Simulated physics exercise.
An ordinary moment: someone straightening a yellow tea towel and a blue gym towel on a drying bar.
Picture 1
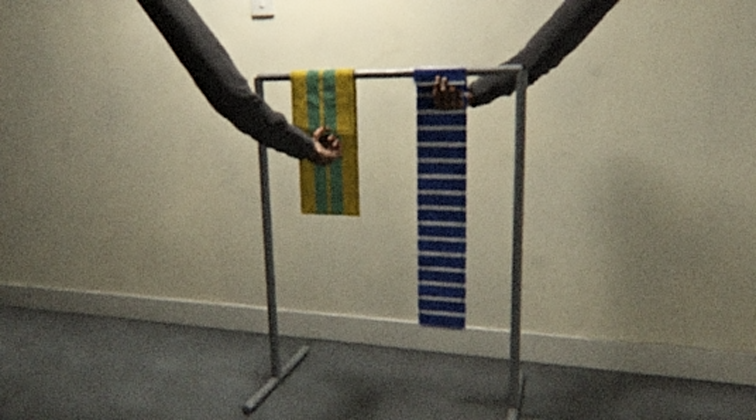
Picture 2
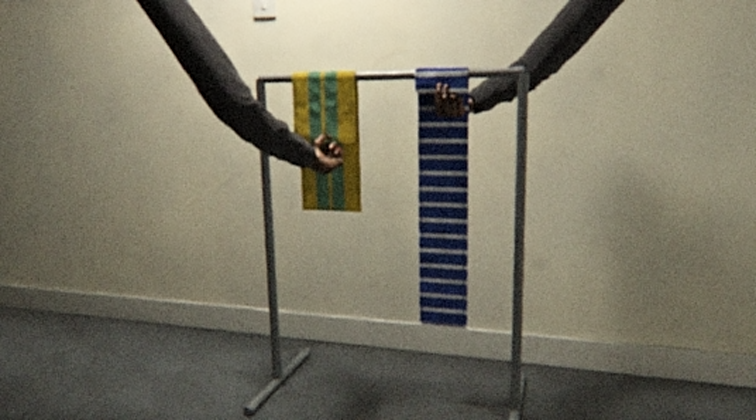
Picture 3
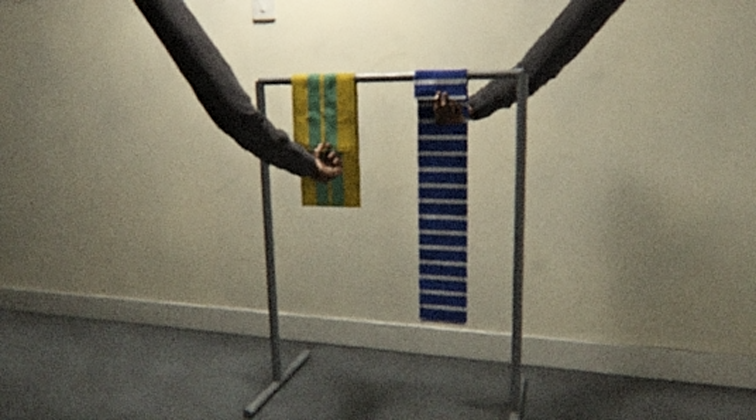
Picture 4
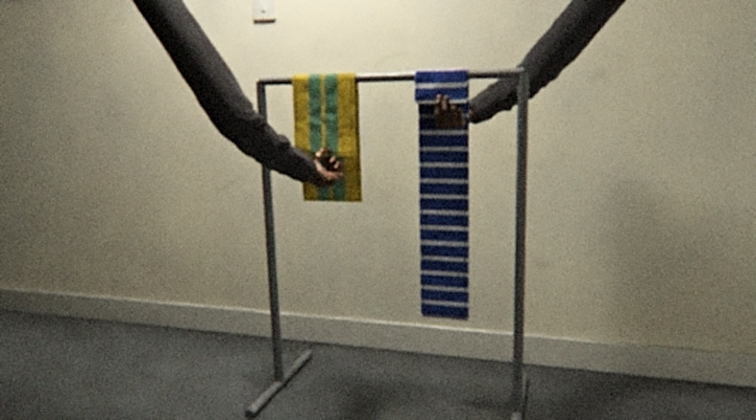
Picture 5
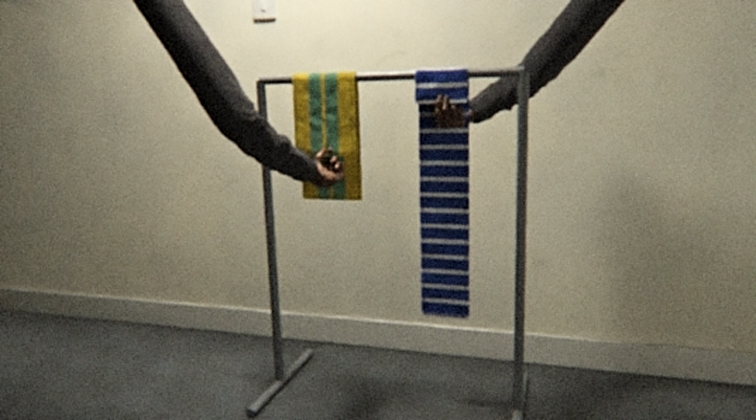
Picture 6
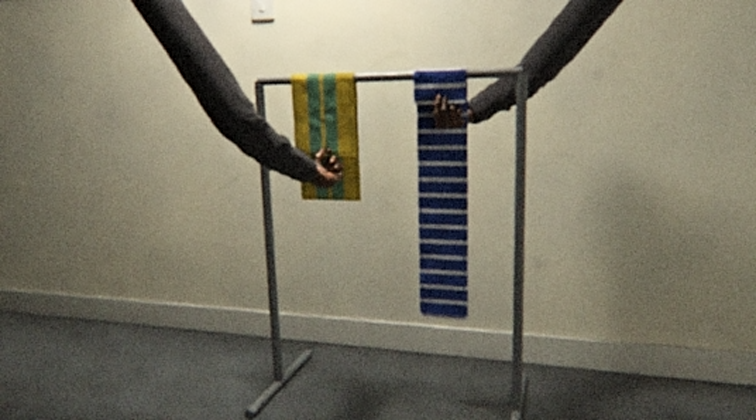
We see two hands at a metal drying bar draw the short front parts of a yellow-and-green towel and a blue striped towel slightly downward, while their longer back parts rise a little, then both stay nearly still.
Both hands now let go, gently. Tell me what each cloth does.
As it turns out, the yellow tea towel keeps its place and the blue gym towel slides off.
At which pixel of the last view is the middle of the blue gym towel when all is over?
Its middle is at (445, 404).
Then, 0.36 s after the last picture, tea towel still hanging; gym towel clear of the rail and dropping near (443, 241).
Then, 0.60 s after the last picture, tea towel still hanging; gym towel clear of the rail and dropping near (446, 385).
Then, 0.86 s after the last picture, tea towel still hanging; gym towel in a heap on the floor near (445, 404).
At rest, tea towel still hanging; gym towel in a heap on the floor near (445, 404). The yellow tea towel stays on and the blue gym towel slips to the floor.
